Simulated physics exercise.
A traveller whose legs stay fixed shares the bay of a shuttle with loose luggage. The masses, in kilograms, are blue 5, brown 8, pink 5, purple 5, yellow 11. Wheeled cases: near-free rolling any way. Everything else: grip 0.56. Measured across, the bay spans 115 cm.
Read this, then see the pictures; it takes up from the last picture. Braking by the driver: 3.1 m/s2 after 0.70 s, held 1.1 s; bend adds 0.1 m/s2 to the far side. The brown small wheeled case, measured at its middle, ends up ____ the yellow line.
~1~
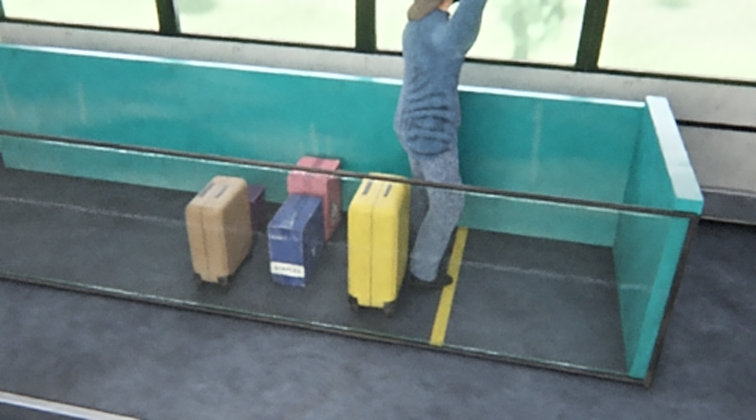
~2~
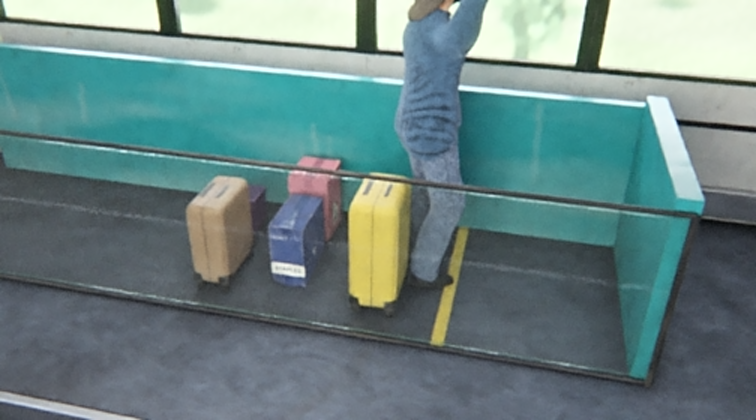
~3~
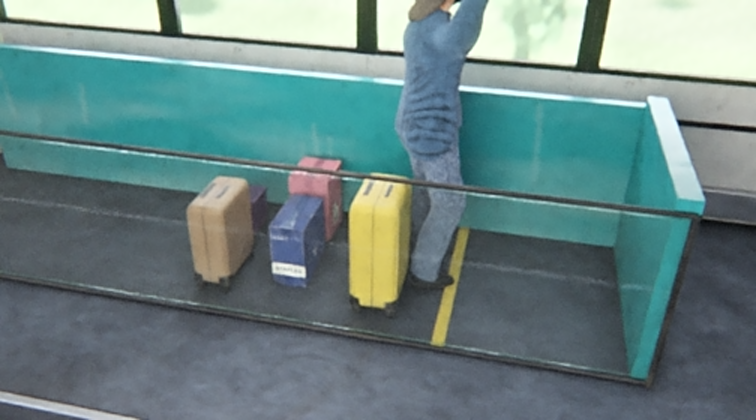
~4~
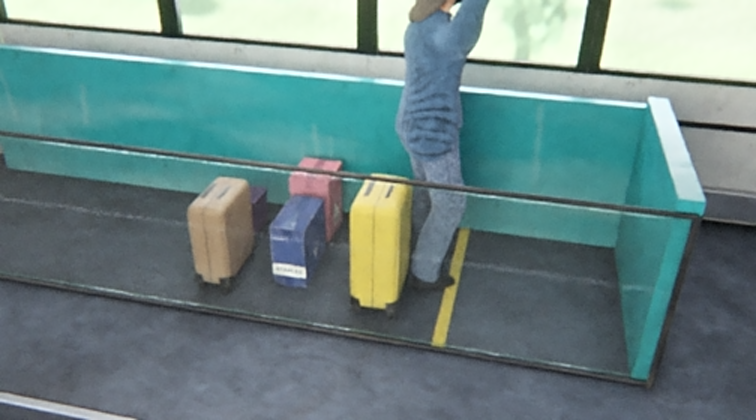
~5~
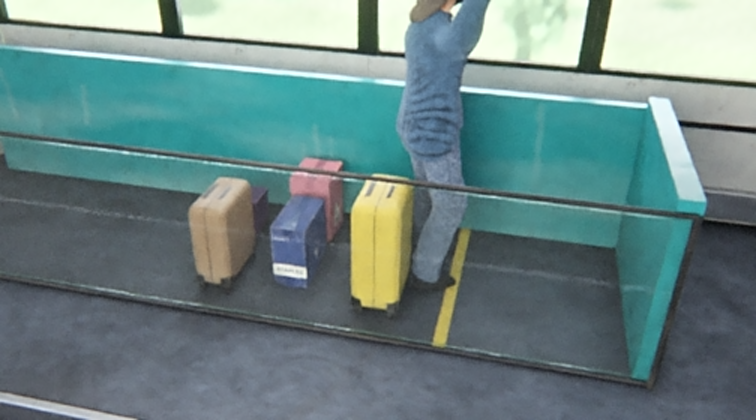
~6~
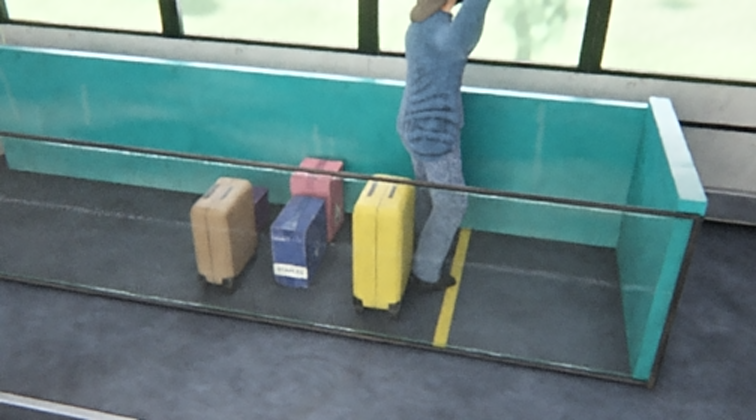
Beyond.
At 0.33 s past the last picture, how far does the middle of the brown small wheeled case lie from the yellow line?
Measured short of the mark: Approx. 110 cm.
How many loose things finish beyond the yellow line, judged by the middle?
I make it 2.
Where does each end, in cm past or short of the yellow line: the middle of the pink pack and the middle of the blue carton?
So the pink pack stops 90 cm short, while the blue carton stops 50 cm short.
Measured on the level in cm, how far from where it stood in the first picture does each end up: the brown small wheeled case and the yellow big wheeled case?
Lab note: Brown small wheeled case at 160, yellow big wheeled case at 110.
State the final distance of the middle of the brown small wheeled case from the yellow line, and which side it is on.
The middle comes to rest some 30 cm past it.
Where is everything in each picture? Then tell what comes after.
In the first frame, brown small wheeled case (221, 233), blue carton (298, 239).
In the second frame, brown small wheeled case (222, 233), blue carton (298, 239).
In the third frame, brown small wheeled case (223, 233), blue carton (299, 240).
In the fourth frame, brown small wheeled case (223, 234), blue carton (299, 241).
In the fifth frame, brown small wheeled case (224, 234), blue carton (300, 241).
In the sixth frame, brown small wheeled case (226, 234), blue carton (301, 241).
Then, 0.33 s after the last picture the brown small wheeled case is 111 cm short of the yellow line, tilted 0°, near (247, 237) in the last picture's view; the blue carton 86 cm short of the yellow line, tilted 0°.
Then, 0.73 s after the last picture the brown small wheeled case is 81 cm short of the yellow line, tilted 0°, near (298, 249) in the last picture's view.
Then, 1.23 s after the last picture the brown small wheeled case is 7 cm short of the yellow line, tilted 0°, near (432, 281) in the last picture's view.
In the final state, blue carton stops short of the yellow line; brown small wheeled case crosses the yellow line; pink pack stops short of the yellow line; purple tub stops short of the yellow line; yellow big wheeled case crosses the yellow line.
